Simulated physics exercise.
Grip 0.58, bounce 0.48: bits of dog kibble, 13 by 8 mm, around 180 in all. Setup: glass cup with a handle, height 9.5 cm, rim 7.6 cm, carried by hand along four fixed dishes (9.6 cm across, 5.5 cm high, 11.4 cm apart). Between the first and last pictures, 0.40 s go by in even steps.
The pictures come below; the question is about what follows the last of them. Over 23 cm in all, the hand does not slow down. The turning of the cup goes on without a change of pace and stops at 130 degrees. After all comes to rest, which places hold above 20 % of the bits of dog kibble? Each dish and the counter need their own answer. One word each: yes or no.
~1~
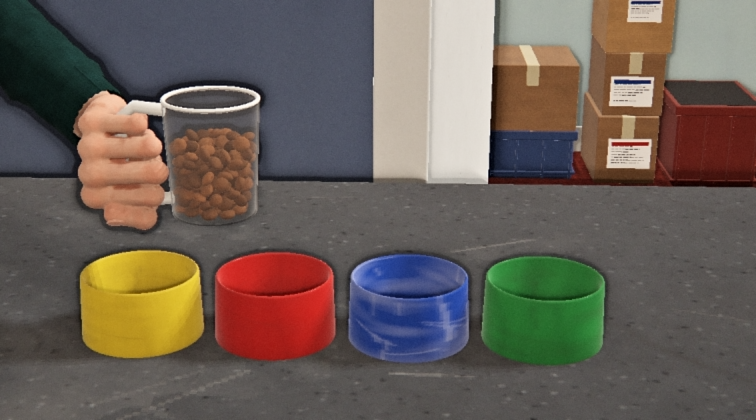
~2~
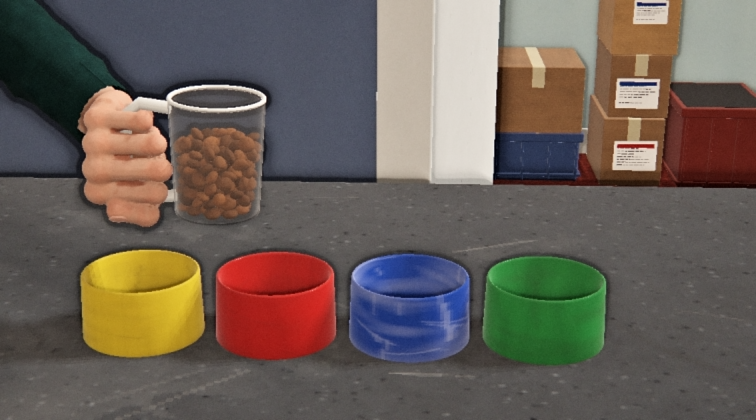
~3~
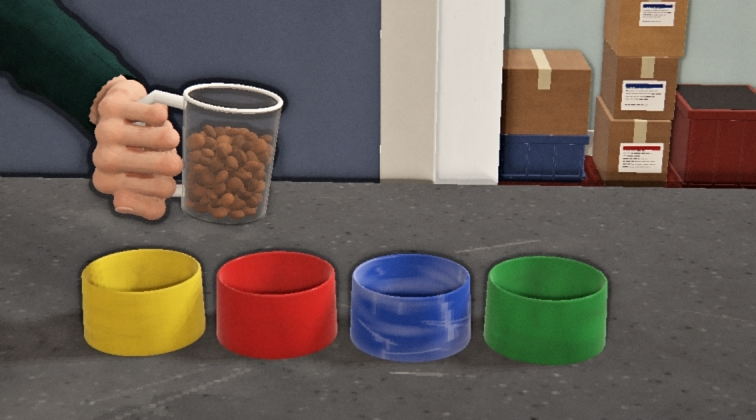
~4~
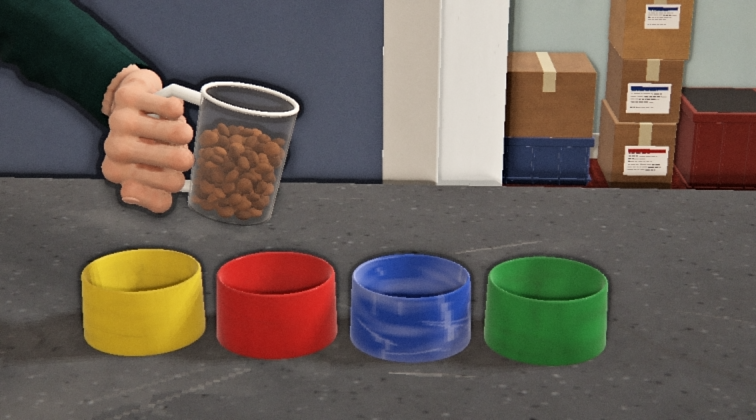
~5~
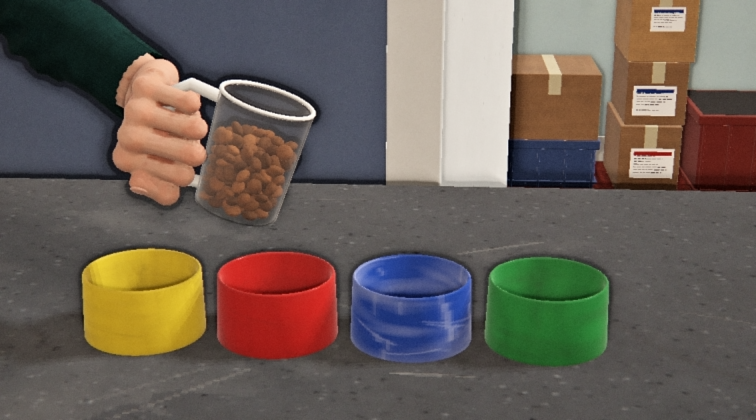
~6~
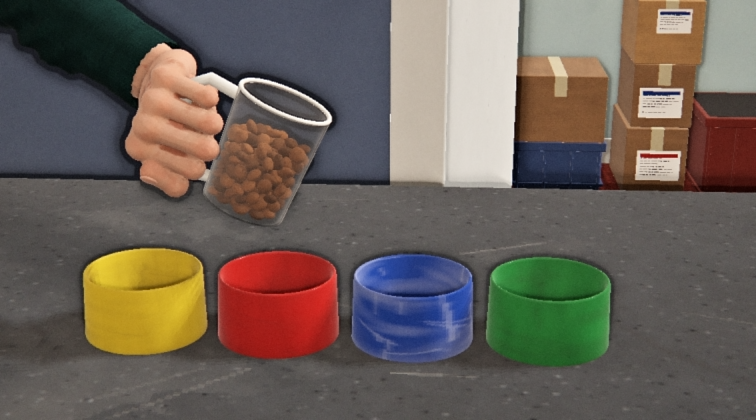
Red dish: No; blue dish: No; green dish: Yes; yellow dish: No; counter: No.
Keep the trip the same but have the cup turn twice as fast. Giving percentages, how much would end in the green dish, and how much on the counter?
I'd say green ends at 0 while the counter ends at 0.
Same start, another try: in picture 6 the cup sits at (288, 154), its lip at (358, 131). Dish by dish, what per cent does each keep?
Red 0; blue 0; green 100; yellow 0.
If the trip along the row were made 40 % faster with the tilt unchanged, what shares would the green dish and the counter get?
Result - green dish: 100; counter: 0.
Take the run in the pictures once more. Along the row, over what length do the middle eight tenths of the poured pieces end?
I'd put it at close to 5 cm.
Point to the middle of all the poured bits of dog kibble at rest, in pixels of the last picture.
Somewhere around (556, 313) in the final frame.
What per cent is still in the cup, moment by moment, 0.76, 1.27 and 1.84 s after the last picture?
Close to 100, 95 and 0 per cent respectively.
Then, 0.76 s after the last picture, tilt 74 degrees; cup holds 100 %.
Then, 1.27 s after the last picture, tilt 108 degrees; cup holds 95 %, green 5 %.
Then, 1.84 s after the last picture, tilt 130 degrees; cup holds 0 %, green 100 %.
In the end, red 0 %, blue 0 %, green 100 %, yellow 0 %, counter 0 %.
